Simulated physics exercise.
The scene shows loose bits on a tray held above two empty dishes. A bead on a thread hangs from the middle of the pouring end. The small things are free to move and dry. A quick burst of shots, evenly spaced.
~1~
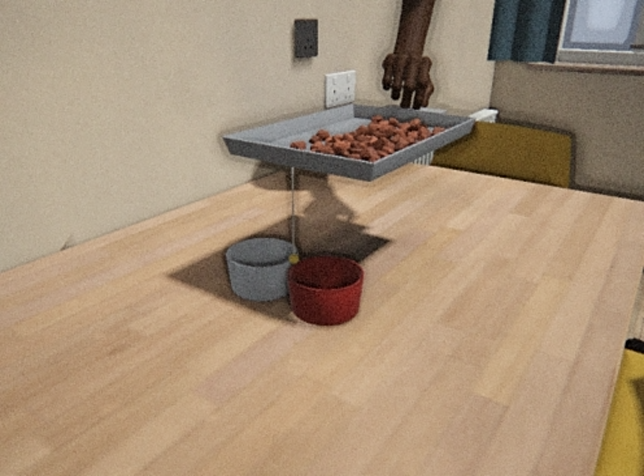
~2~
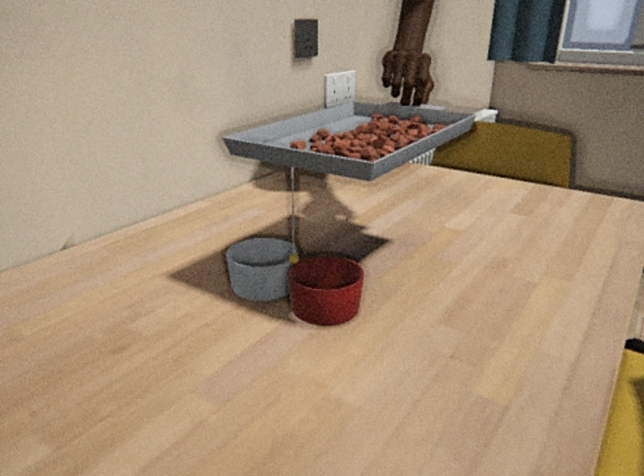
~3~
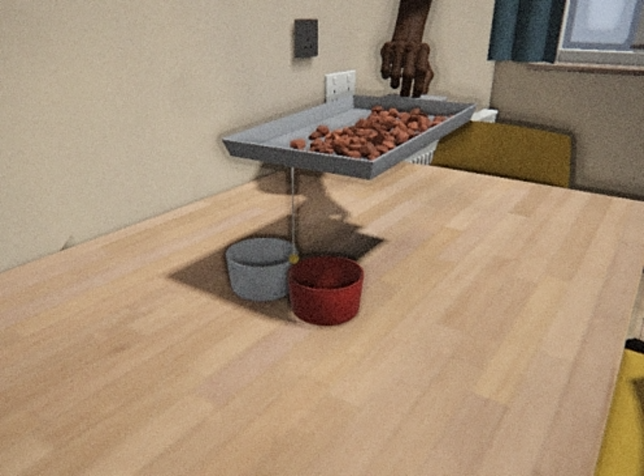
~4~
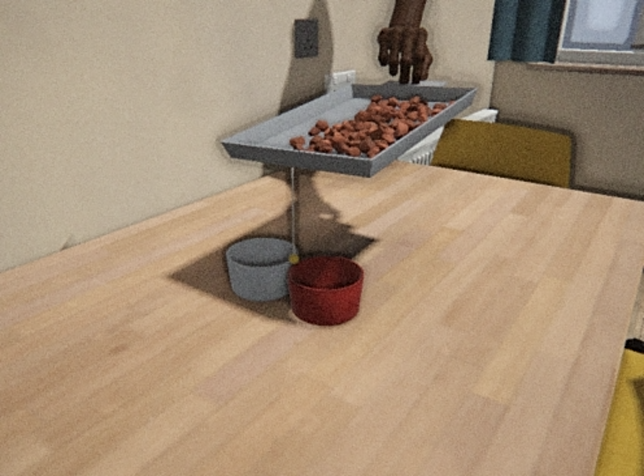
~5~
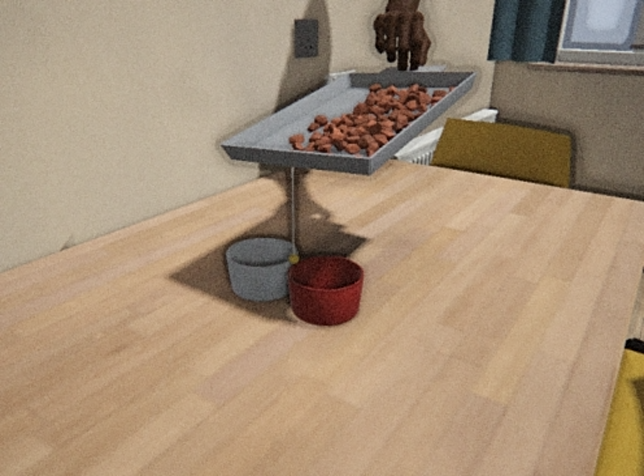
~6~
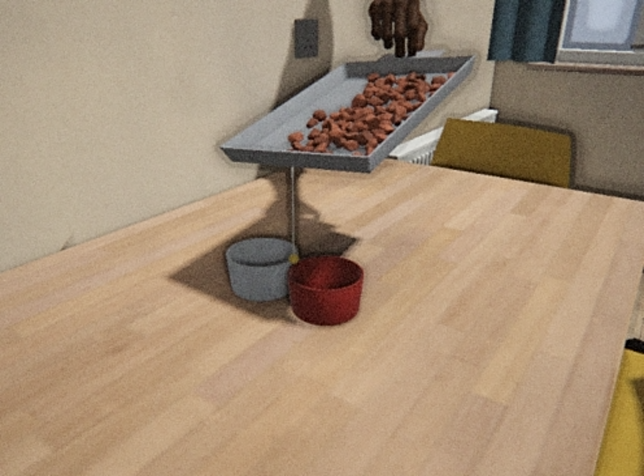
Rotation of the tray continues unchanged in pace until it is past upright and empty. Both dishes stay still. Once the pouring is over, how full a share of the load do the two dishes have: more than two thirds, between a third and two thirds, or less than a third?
Smaller than a third.
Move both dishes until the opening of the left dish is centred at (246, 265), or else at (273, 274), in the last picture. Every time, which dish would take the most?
The first setup gives the one at left, the second setup gives the one at left.
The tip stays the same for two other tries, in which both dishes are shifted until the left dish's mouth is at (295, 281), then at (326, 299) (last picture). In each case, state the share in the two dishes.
First position: Some 10 %; second position: Some 0 %.
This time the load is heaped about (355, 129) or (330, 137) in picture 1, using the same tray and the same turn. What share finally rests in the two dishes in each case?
Share in order: Roughly 10 %, 10 %.
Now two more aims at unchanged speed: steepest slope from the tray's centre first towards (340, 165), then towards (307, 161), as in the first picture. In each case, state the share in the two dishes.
Shares: About 0 in a hundred, then about 0 in a hundred.
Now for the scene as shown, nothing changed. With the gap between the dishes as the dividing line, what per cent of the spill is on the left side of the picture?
I make it about 100 percent or so.
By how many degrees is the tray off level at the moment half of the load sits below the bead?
It's turned some 100 degrees by then.
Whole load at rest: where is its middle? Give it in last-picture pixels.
Somewhere close to (218, 311) in the last picture.
Soon, tray tipped steeply; all on the tray.
A while on, tray tipped right over; about a quarter on the tray; a stray few in the left dish; about half outside both; about a quarter in the air.
Towards the end, tray tipped past a quarter turn; a small part in the left dish; most outside both.
Finally, tray tipped past a quarter turn; none in the right dish; a small part in the left dish; most outside both.
